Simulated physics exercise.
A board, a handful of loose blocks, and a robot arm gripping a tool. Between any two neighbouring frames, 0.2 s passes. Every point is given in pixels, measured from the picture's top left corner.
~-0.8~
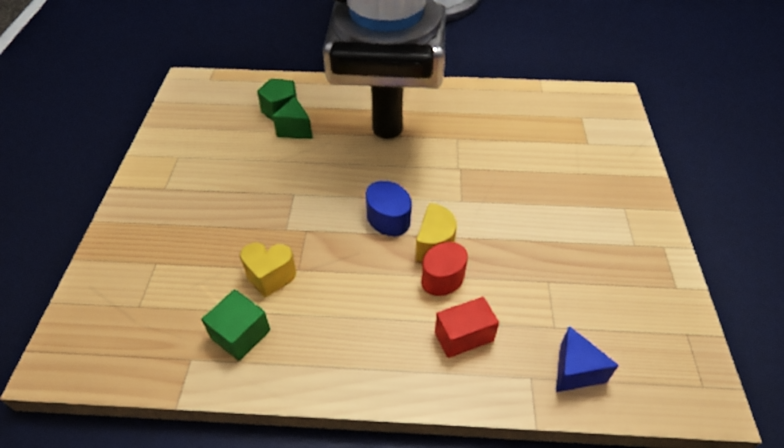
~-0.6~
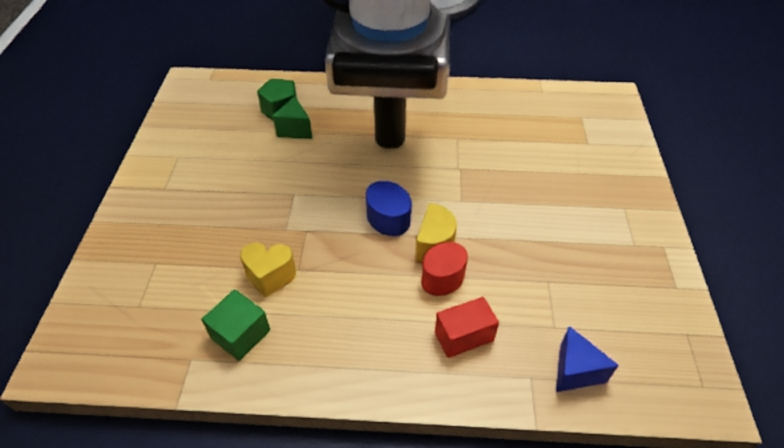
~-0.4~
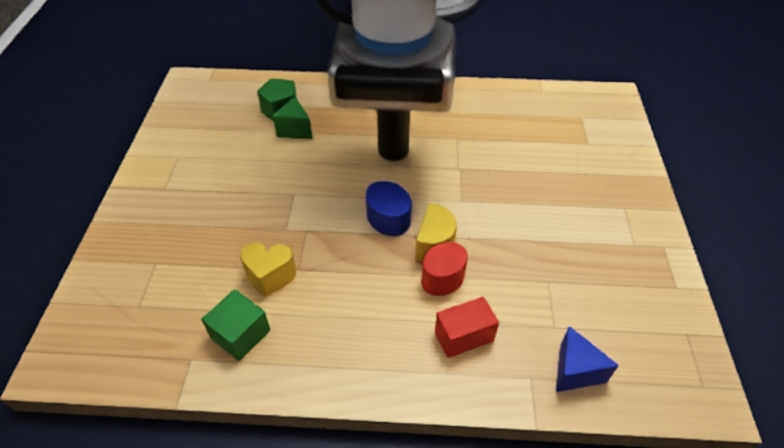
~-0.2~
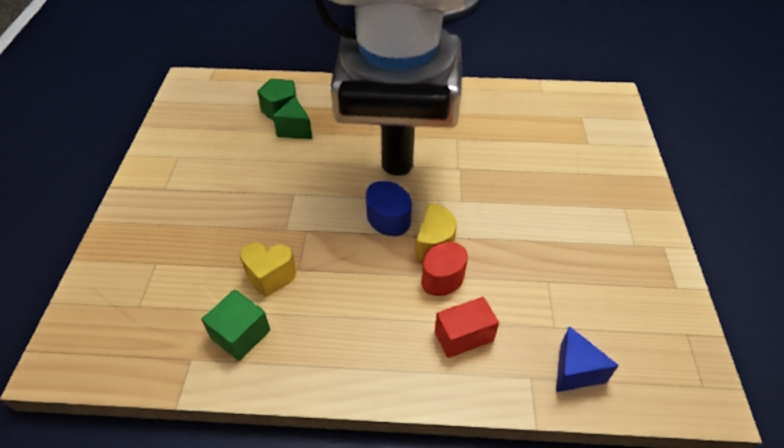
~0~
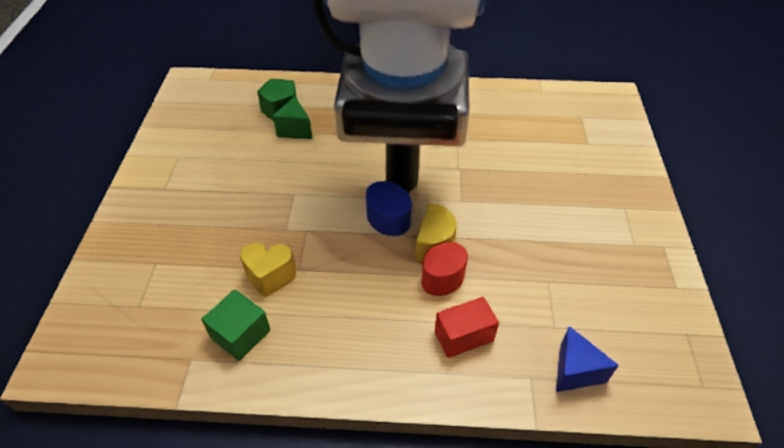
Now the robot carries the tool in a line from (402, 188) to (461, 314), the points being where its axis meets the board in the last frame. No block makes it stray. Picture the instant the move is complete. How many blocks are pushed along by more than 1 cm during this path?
My forecast: 3 or more.
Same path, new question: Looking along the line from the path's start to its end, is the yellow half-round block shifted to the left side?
Yes, that is what happens.
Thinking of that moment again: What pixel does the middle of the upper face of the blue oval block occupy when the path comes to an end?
For the centre of its top, I'd go with (384, 217).
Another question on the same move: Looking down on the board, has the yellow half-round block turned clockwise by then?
No, it doesn't check out.
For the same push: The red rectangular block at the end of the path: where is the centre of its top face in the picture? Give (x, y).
The centre of its top face lies at (489, 368).
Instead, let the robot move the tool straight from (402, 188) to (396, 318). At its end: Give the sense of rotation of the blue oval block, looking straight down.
It twists with the clock when seen from above.
What follows on the original path. One third of the way, tool (421, 219); blue oval block (384, 217), turned 40° clockwise; yellow half-round block (444, 227), turned 20° clockwise.
Two thirds of the way, tool (441, 261); blue oval block (384, 217), turned 40° clockwise; yellow half-round block (479, 251); red oval block (457, 285), turned 60° clockwise.
At the end, tool (462, 308); blue oval block (384, 217), turned 40° clockwise; yellow half-round block (488, 256), turned 20° anticlockwise; red oval block (482, 331), turned 50° clockwise; red rectangular block (489, 368), turned 25° clockwise.
